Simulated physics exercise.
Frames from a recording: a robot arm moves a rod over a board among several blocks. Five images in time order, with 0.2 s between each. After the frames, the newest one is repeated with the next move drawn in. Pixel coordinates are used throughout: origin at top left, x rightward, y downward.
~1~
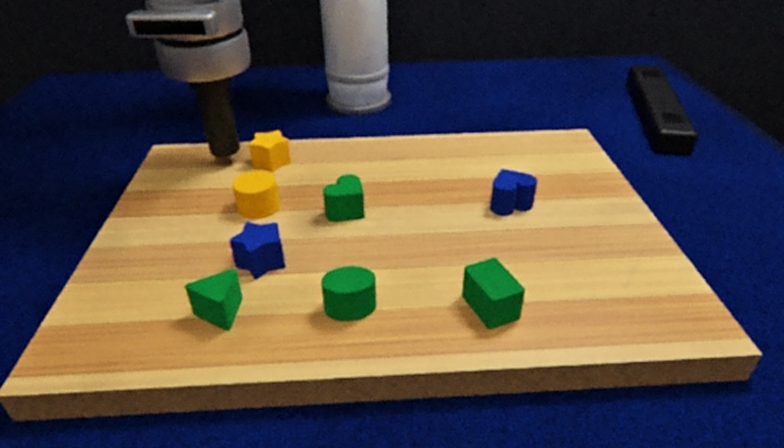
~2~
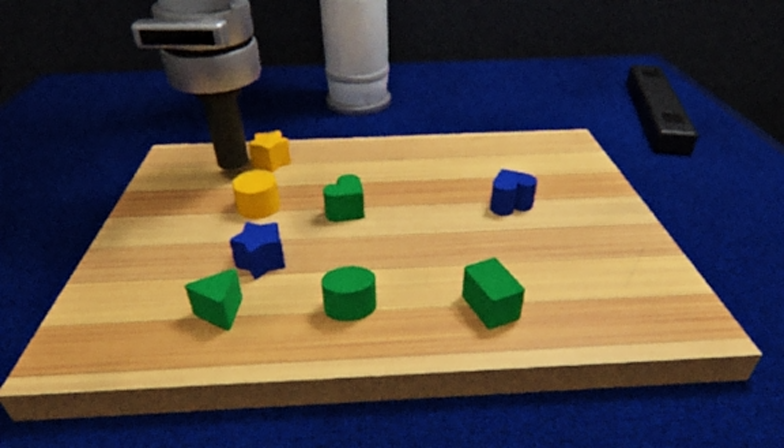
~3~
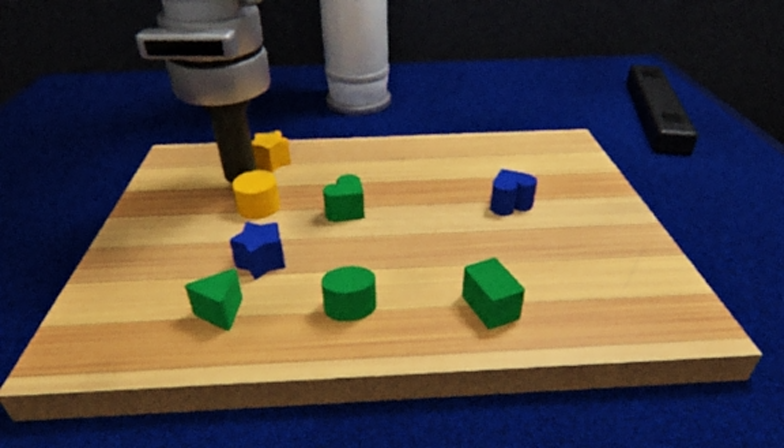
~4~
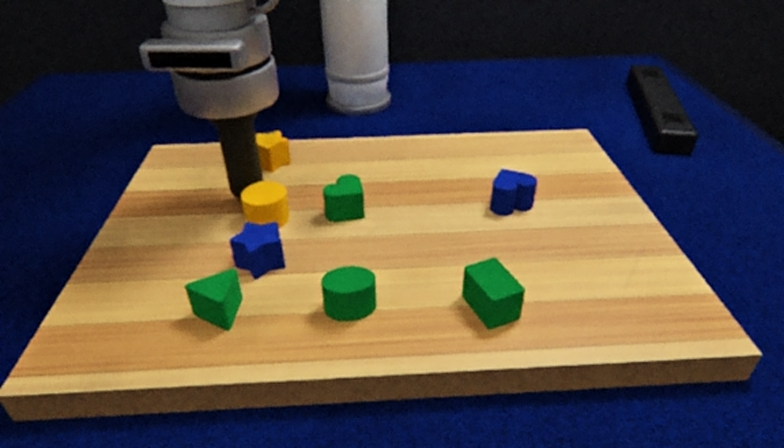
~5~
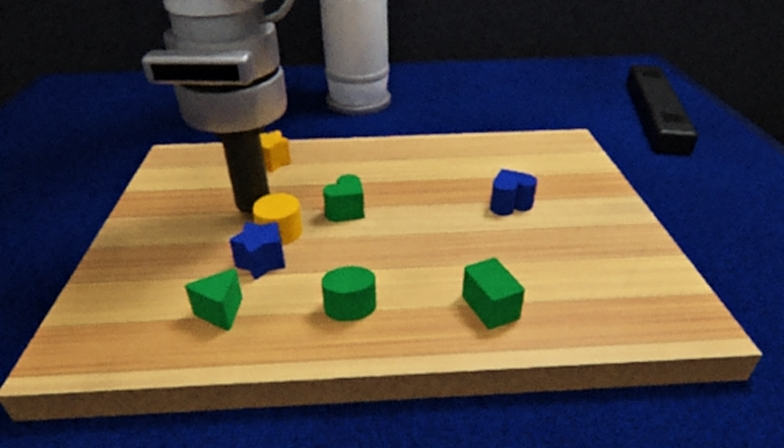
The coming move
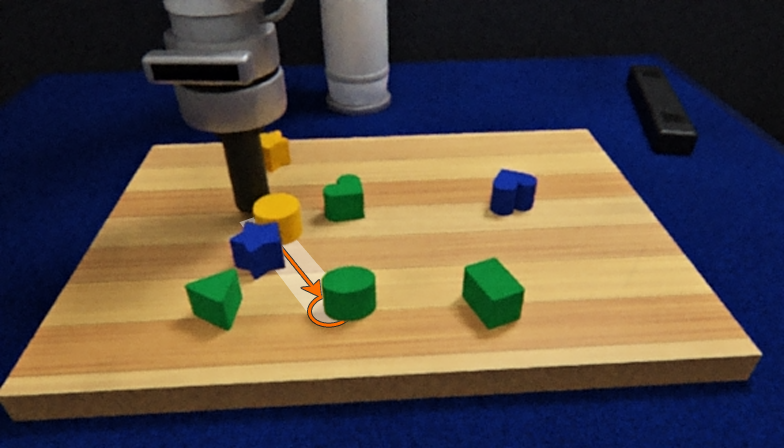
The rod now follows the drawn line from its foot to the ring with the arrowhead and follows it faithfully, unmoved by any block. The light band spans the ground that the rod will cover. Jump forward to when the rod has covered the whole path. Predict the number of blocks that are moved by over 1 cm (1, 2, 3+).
By the end of the path, three or more blocks have moved more than about a centimetre.
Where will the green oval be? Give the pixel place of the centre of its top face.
Just about (370, 289).
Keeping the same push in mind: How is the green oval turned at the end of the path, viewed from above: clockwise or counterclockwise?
Seen from overhead, it turns anticlockwise.
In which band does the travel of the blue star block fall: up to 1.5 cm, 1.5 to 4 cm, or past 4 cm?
Shift of over 4 cm.
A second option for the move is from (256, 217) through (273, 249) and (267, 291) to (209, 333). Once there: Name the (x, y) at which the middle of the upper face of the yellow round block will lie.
The spot you're after is about (319, 230) in the image.
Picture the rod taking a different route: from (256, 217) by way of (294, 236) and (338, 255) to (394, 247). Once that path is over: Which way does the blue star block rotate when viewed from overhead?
Seen from overhead, it turns clockwise.
The drawn path runs in a line from (256, 217) to (331, 309).
The first path, step by step. One third of the way, rod (276, 231); blue star block (259, 244), turned 45° clockwise; yellow round block (312, 225).
Two thirds of the way, rod (301, 262); blue star block (262, 262); yellow round block (344, 238).
At the end, rod (330, 296); green three-sided block not moved; blue star block (264, 265), turned 140° clockwise; yellow round block (347, 239); green oval (370, 289), turned 30° anticlockwise.
